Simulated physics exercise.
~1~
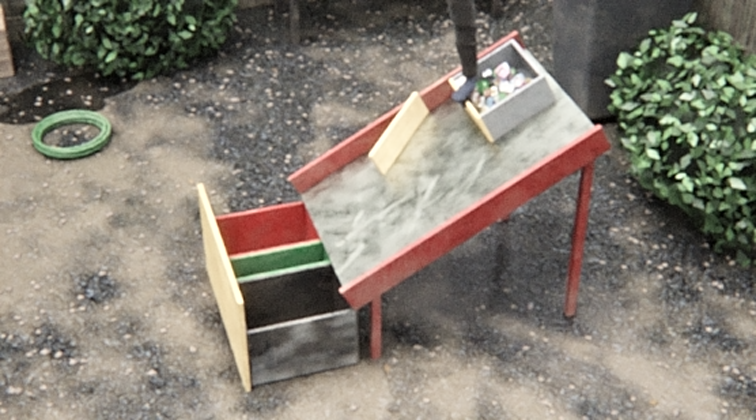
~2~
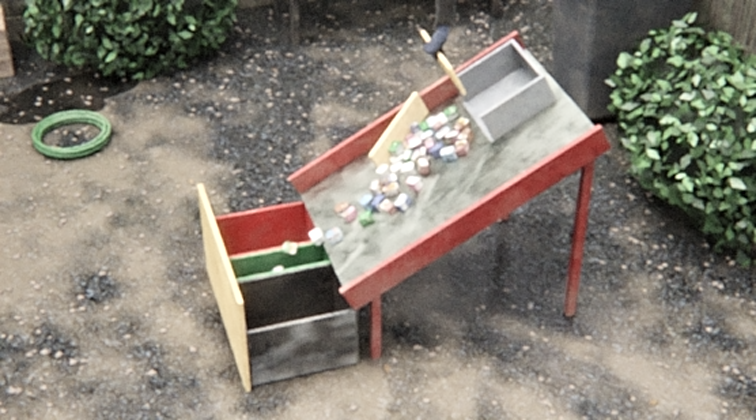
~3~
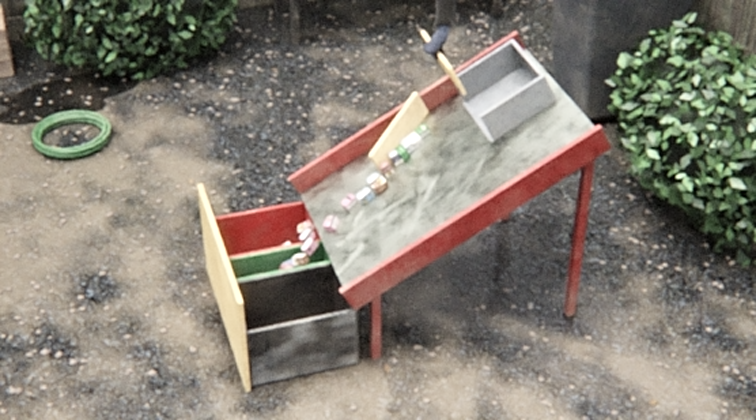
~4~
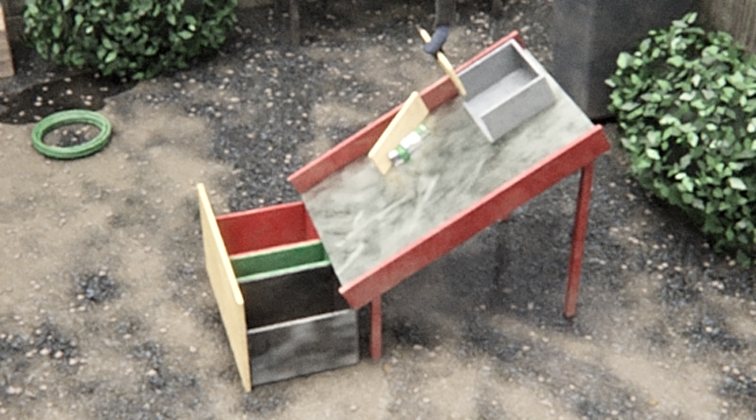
In a yard, cartons slide from the opened pen into bins, leaving some by a board.
